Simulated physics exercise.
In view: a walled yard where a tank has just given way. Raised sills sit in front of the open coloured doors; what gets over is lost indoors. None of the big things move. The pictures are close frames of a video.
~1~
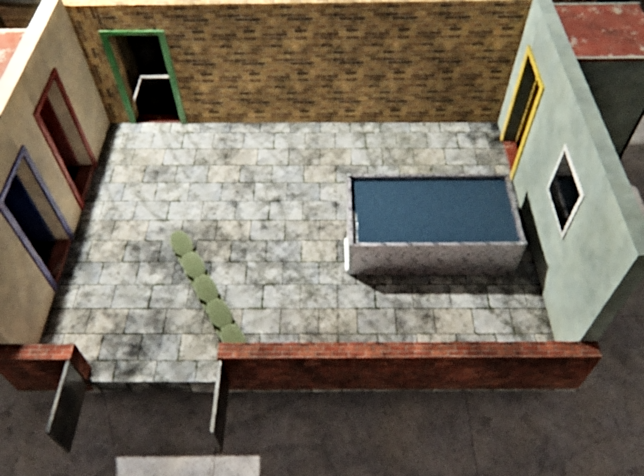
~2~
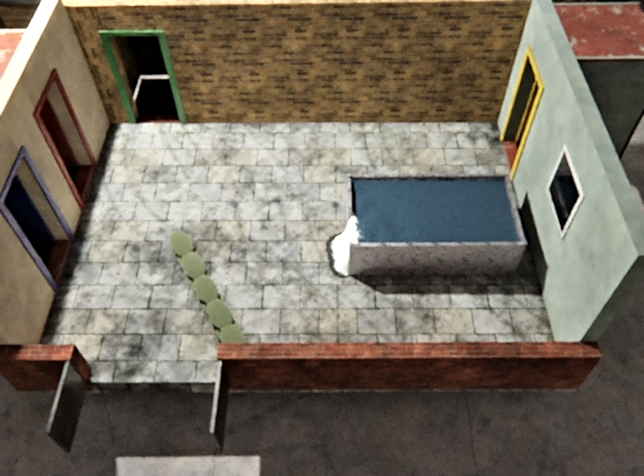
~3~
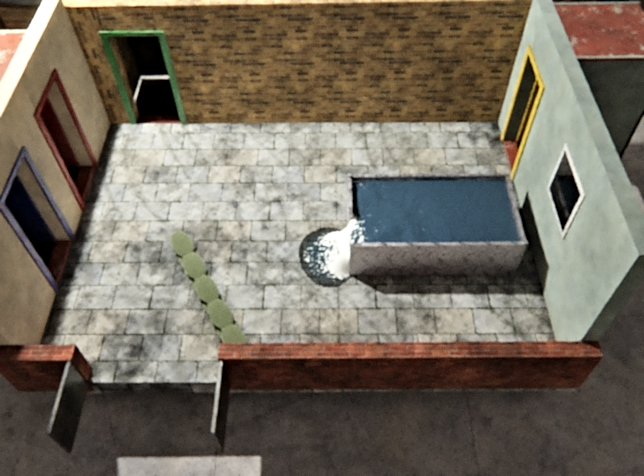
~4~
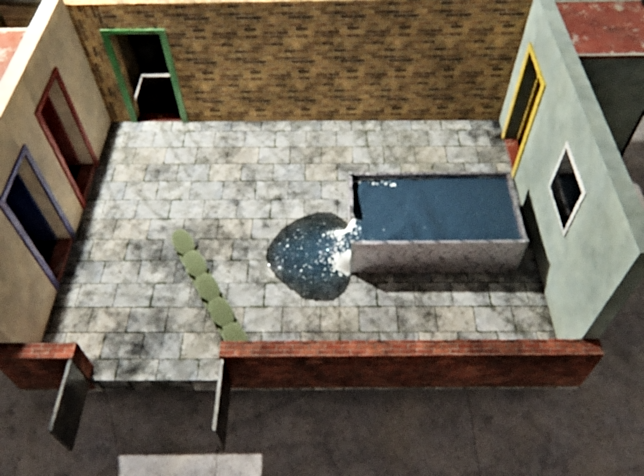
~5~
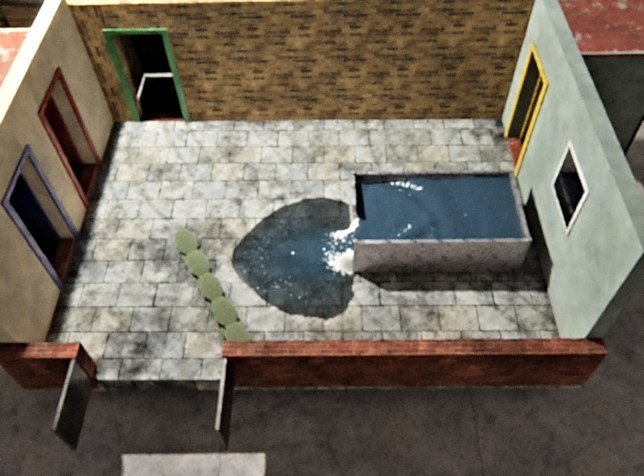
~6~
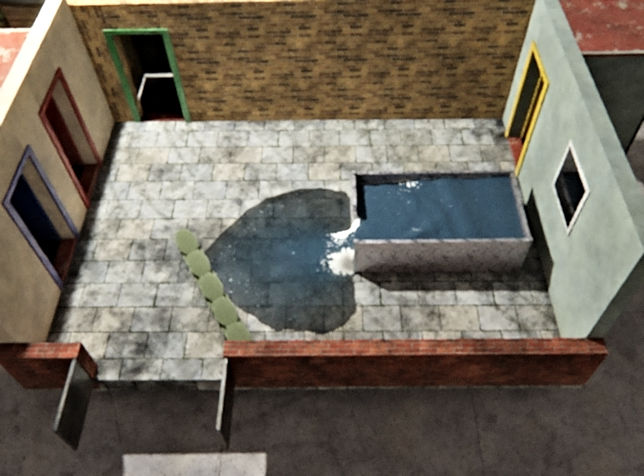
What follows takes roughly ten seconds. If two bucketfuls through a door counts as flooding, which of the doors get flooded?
The red door does not get flooded; the green door gets flooded; the yellow door does not get flooded; the blue door does not get flooded.
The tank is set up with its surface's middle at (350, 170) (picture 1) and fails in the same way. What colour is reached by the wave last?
Last of all, the one in yellow.
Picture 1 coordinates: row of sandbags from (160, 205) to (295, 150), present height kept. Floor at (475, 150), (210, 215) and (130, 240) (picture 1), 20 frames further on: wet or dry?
Going in the order you gave, that's left unsoaked, then waterlogged, then waterlogged.
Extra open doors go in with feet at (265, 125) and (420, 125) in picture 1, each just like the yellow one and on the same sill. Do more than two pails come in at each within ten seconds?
In turn, the first comes in higher and the second comes in lower.
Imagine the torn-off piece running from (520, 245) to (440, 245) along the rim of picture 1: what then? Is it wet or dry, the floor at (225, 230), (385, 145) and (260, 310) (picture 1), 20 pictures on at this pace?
Submerged, unwetted, submerged.
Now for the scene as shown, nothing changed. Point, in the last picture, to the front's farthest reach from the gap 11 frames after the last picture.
My estimate: Roughly (100, 171).
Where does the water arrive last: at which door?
Result: The yellow door.
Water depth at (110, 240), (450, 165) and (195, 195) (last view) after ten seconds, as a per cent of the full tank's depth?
First 6, next 4, last 6 in a hundred.
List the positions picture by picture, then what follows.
The first frame shows still water in the water tank at (432, 211).
In the second frame, the front is at (338, 238), out from the gap at (352, 245).
In the third frame, the front is at (307, 243), out from the gap at (352, 247).
In the fourth frame, the front is at (272, 259), out from the gap at (353, 245).
In the fifth frame, the front is at (238, 264), out from the gap at (356, 244).
In the sixth frame, water pours out at (357, 244) and has run to (210, 267).
A moment on, water covers 20 % of the floor; the red door not reached, the green door not reached, the yellow door not reached, the blue door not reached.
Next, water covers 30 % of the floor; the red door wet at the sill, nothing in, the green door not reached, the yellow door not reached, the blue door not reached.
Then, water covers 45 % of the floor; the red door wet at the sill, nothing in, the green door over two buckets in, the yellow door not reached, the blue door wet at the sill, nothing in.
Later, water covers 65 % of the floor; the red door wet at the sill, nothing in, the green door far over two buckets in, the yellow door not reached, the blue door wet at the sill, nothing in.
In the end, water covers 95 % of the floor; the red door wet at the sill, nothing in, the green door far over two buckets in, the yellow door wet at the sill, nothing in, the blue door wet at the sill, nothing in.
